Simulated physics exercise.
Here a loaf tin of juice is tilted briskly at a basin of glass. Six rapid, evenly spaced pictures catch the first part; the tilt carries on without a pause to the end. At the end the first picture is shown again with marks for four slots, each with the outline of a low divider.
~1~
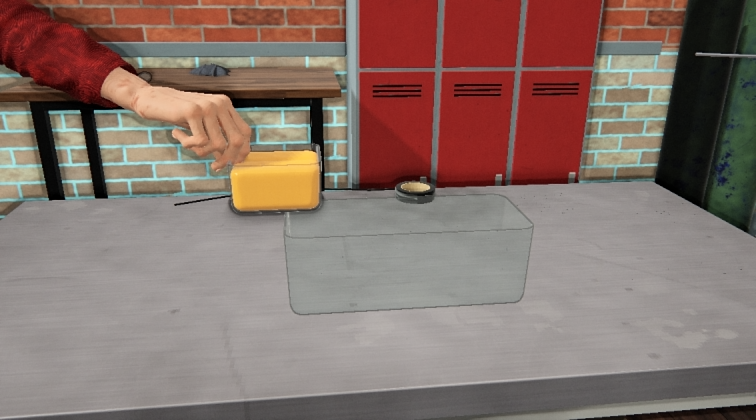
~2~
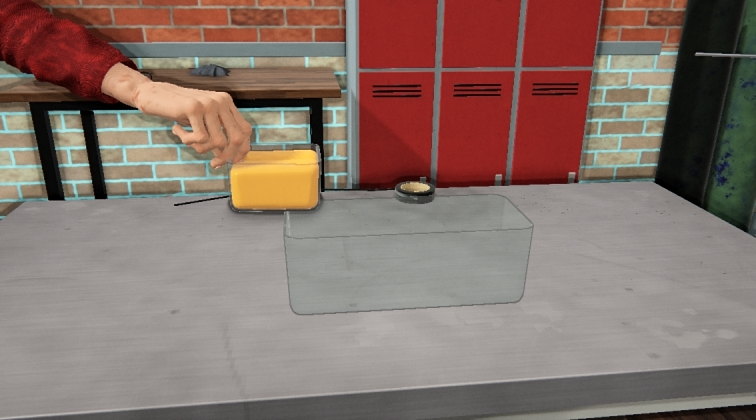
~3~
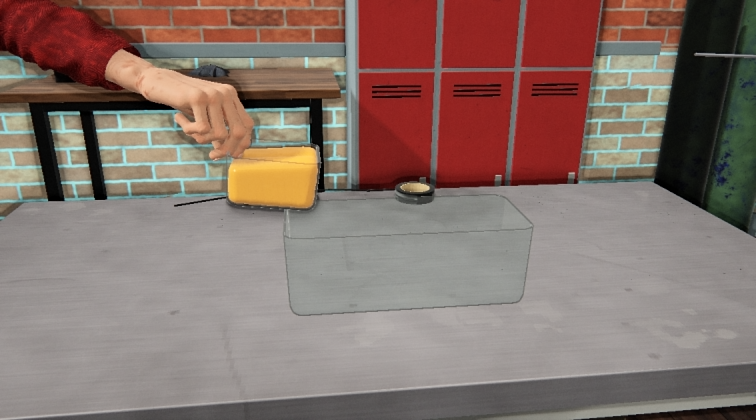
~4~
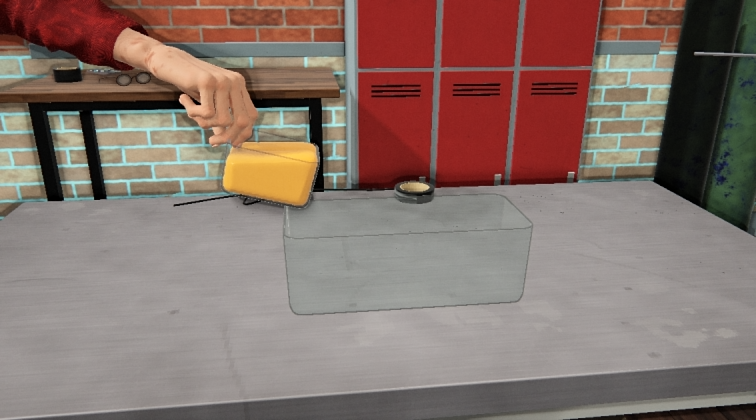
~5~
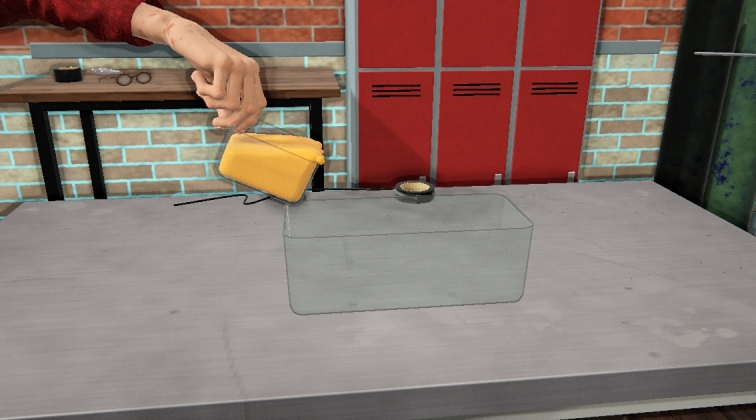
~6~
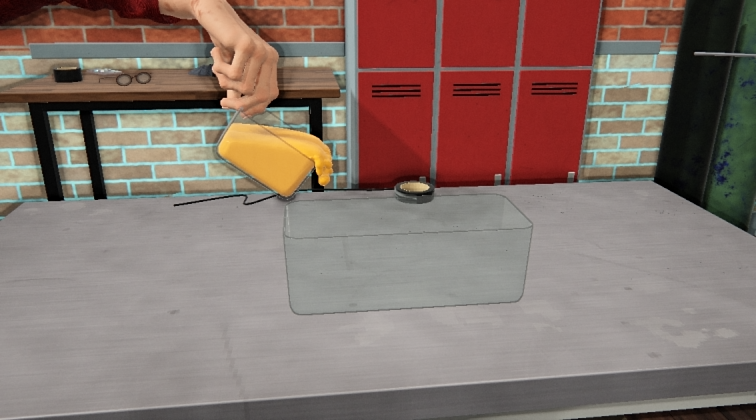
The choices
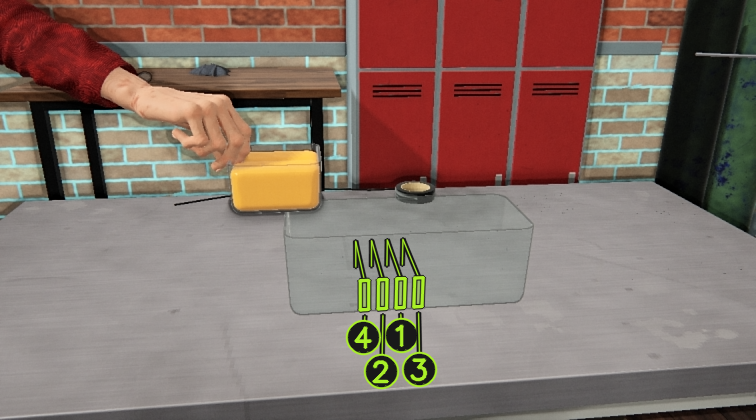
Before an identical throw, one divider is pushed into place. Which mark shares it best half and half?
It is 1.
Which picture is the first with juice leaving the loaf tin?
Picture 5.
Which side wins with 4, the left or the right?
More ends on the right.
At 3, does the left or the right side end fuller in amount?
The left one.
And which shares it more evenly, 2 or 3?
That is slot 2.
On the marked copy, 1 at (400, 314); 2 at (382, 315); 3 at (418, 313); 4 at (364, 316).
With 1, about 49 % ends left of the wall and 49 % right of it.
With 2, about 24 % ends left of the wall and 74 % right of it.
With 3, about 83 % ends left of the wall and 14 % right of it; 3 % is lost outside.
With 4, about 10 % ends left of the wall and 89 % right of it.
